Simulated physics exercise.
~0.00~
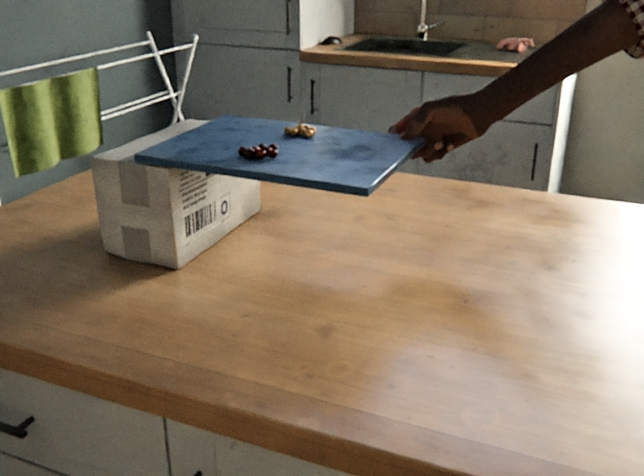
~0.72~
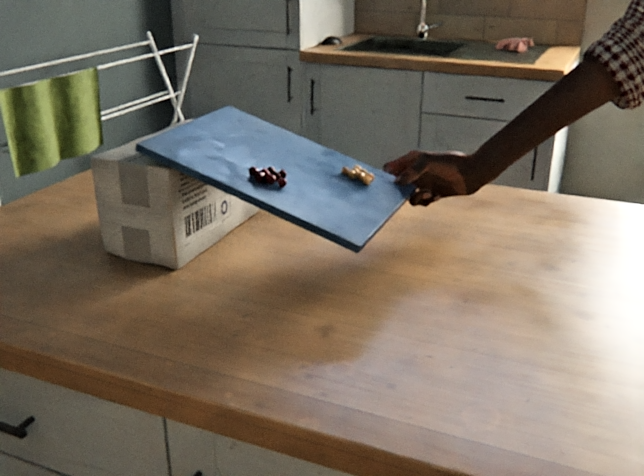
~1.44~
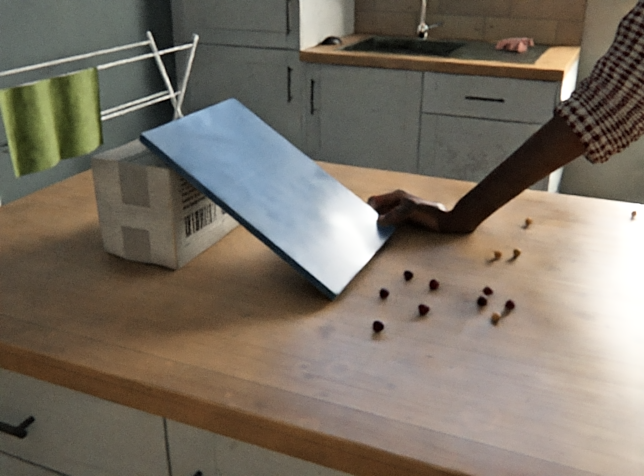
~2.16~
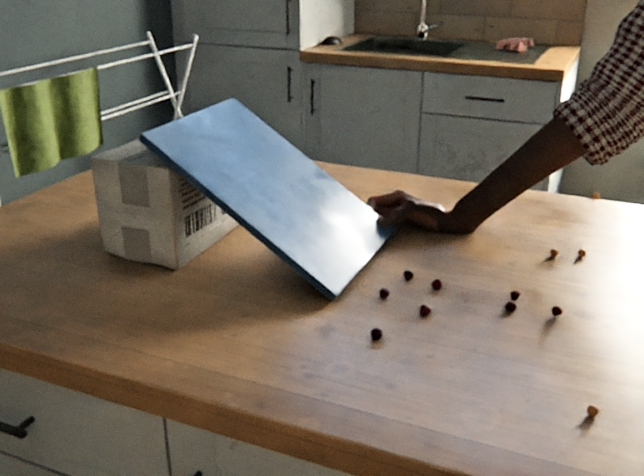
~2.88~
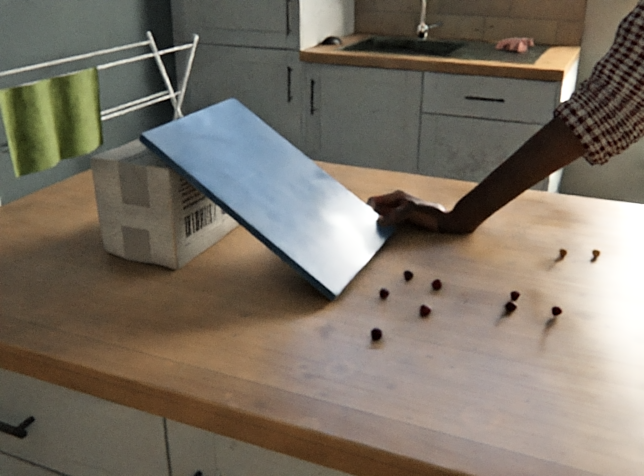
On a kitchen counter, a hand lowers a blue board, scattering dark and tan bits rightward.
